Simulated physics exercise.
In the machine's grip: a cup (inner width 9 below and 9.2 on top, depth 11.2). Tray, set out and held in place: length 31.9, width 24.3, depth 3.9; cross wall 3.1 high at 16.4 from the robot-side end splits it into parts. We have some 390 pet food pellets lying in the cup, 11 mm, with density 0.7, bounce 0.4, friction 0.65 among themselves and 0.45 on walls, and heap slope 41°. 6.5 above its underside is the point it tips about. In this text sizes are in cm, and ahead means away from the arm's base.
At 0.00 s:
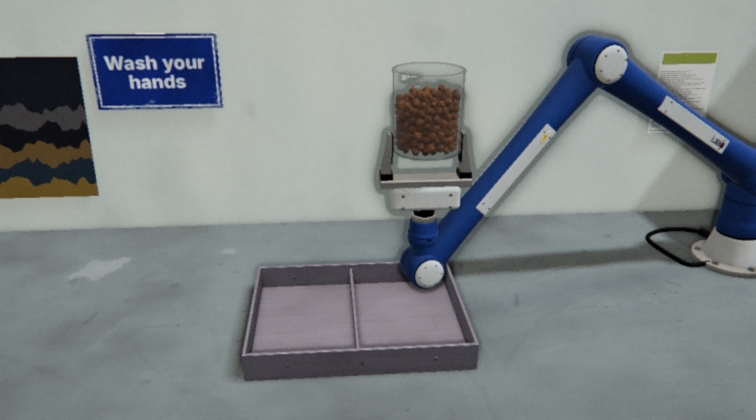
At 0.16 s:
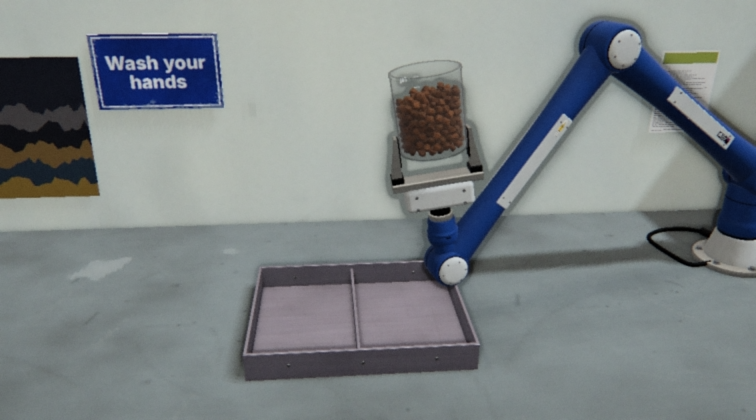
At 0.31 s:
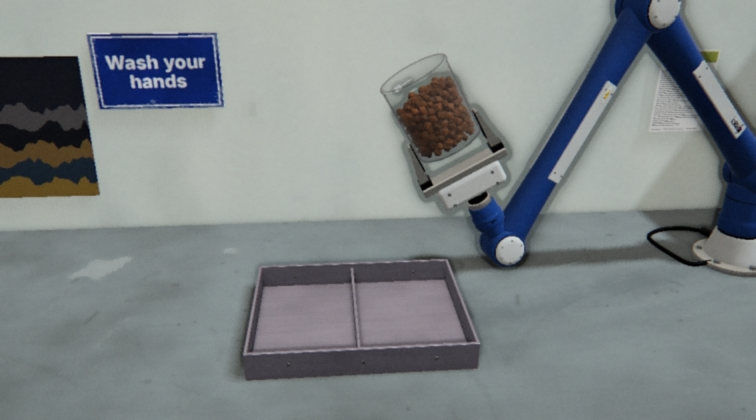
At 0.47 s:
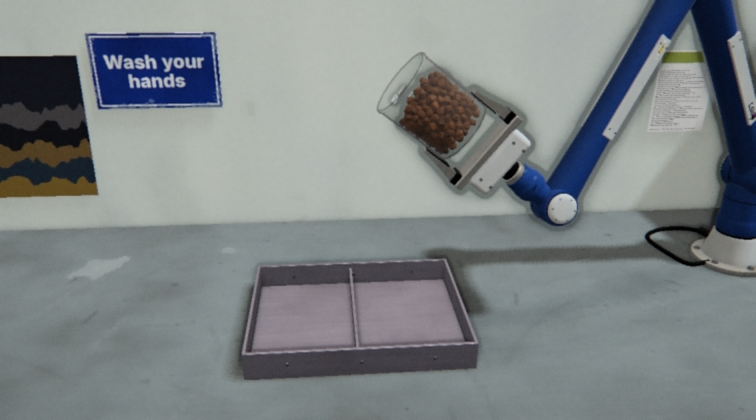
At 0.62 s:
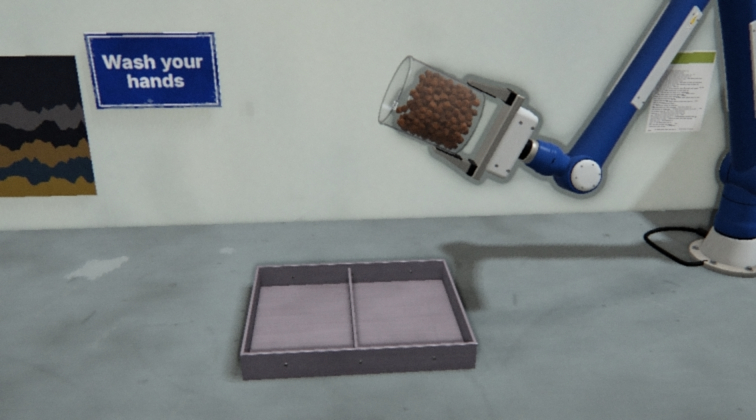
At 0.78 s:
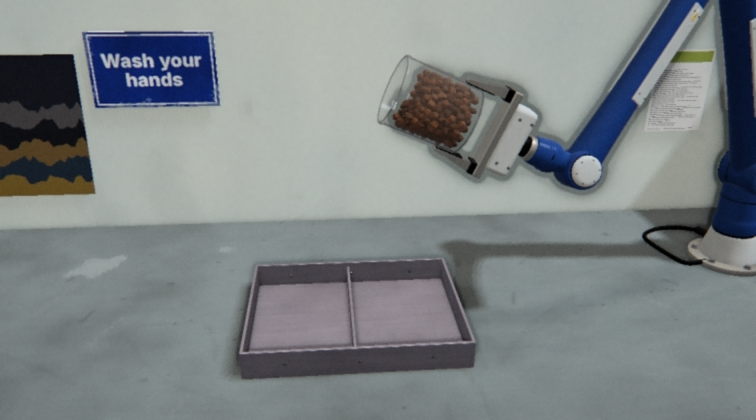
A blue robot arm with white joint caps reaches in from the right, gripping a clear cup of small brown pellets above a grey counter, seen from the front and slightly above. An empty, divided grey tray sits below, with a blue hand-washing sign on the pale wall at left. The arm tilts the cup steeply leftward, the pellets shifting inside, then nearly stills.
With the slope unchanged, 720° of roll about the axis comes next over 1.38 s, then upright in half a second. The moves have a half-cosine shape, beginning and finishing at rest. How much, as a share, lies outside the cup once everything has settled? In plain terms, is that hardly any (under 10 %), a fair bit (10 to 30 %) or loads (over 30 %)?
I'd say hardly any, under 10 %.
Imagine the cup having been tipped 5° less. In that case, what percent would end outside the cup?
It would come to roughly 0 percent.
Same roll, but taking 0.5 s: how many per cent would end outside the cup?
I'd expect approximately 0 per cent then.
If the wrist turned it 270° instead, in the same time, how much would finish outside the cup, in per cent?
Estimate: Approx. 0 per cent.
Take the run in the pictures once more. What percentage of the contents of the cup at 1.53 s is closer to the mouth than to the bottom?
35 %.
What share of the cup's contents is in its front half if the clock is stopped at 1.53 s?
Estimate: Near 55 %.
After 1.53 s, tipped 66°, highest piece 39 above the table; 392 in the cup, 1 in flight or on a rim.
After 2.28 s, tipped 56°, highest piece 38 above the table; 389 in the cup, 4 in the far-side part.
After 2.86 s, upright, highest piece 40 above the table; 389 in the cup, 4 in the far-side part.
After 3.56 s, upright, highest piece 40 above the table; 389 in the cup, 4 in the far-side part.
At rest, 389 in the cup, 4 in the far-side part. That is 1 % outside the cup.
